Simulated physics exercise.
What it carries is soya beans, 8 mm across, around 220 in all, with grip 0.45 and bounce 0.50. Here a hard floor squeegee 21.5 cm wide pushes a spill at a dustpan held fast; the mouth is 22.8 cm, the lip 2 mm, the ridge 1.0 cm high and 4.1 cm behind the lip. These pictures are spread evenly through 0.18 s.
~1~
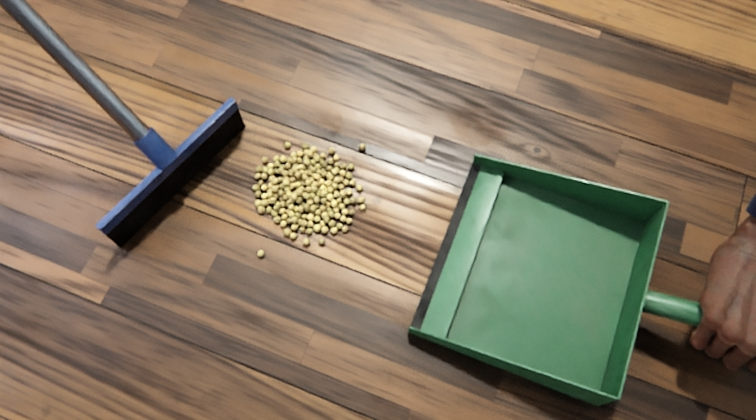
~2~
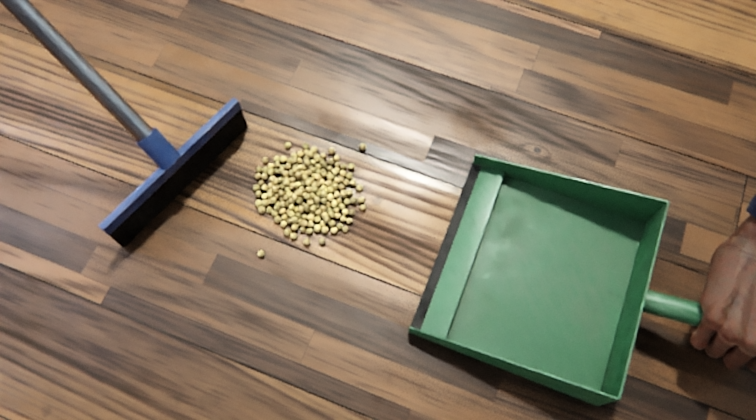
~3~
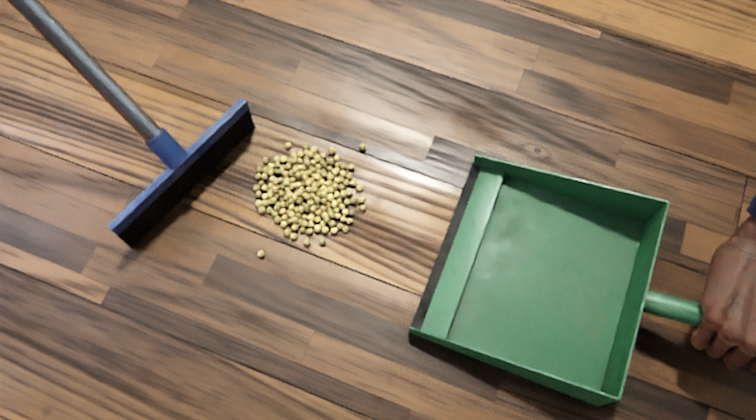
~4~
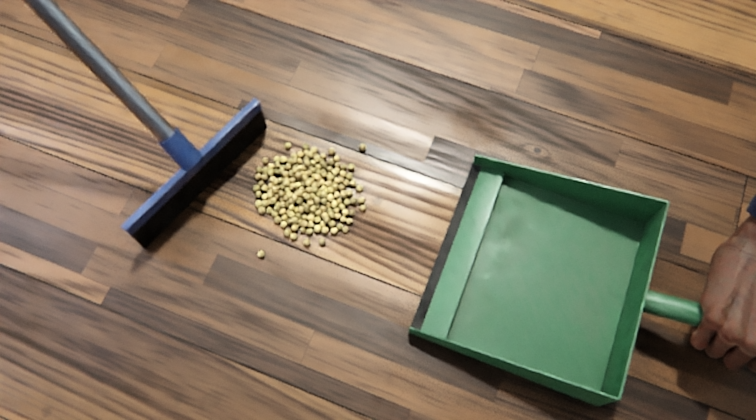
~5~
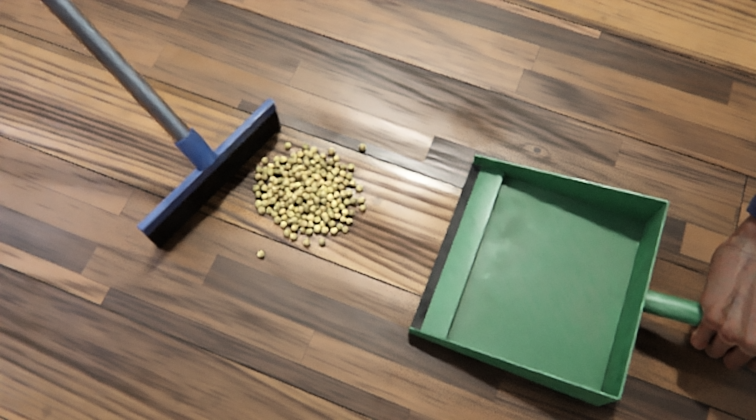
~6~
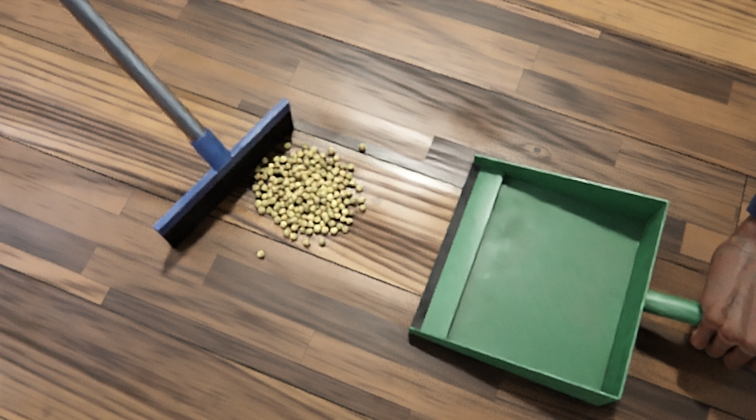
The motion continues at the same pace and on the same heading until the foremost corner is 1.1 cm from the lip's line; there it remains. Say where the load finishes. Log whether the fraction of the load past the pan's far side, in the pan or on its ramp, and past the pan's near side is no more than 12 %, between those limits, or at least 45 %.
Far side: No more than 12 %; pan: No more than 12 %; near side: No more than 12 %.
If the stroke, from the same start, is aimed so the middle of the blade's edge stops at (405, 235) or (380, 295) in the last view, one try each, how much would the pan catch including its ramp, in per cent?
About 15 and 20 per cent.
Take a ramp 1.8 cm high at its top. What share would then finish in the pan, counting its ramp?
Estimated share: Around 0 in a hundred.
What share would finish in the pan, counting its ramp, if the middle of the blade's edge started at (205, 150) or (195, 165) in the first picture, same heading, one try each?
Around 0 percent, then around 0 percent.
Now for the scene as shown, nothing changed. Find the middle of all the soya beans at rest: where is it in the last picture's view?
Somewhere around (420, 238) in the final frame.
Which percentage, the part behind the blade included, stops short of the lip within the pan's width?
That works out near 90 percent.
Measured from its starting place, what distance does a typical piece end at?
I'd say near 14 cm.
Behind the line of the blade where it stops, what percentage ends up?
Around 10 in a hundred.
Then, 0.23 s after the last picture, middle of the blade 16 cm from the lip; 0 % over the lip, far side 0 %, near side 0 %.
Then, 0.39 s after the last picture, middle of the blade 8 cm from the lip; 0 % over the lip, far side 0 %, near side 0 %.
Then, 0.67 s after the last picture, middle of the blade 4 cm from the lip; 5 % over the lip, far side 5 %, near side 5 %.
In the end, far side 5 %, pan 5 %, near side 5 %, in front of the lip or behind the blade 90 %.
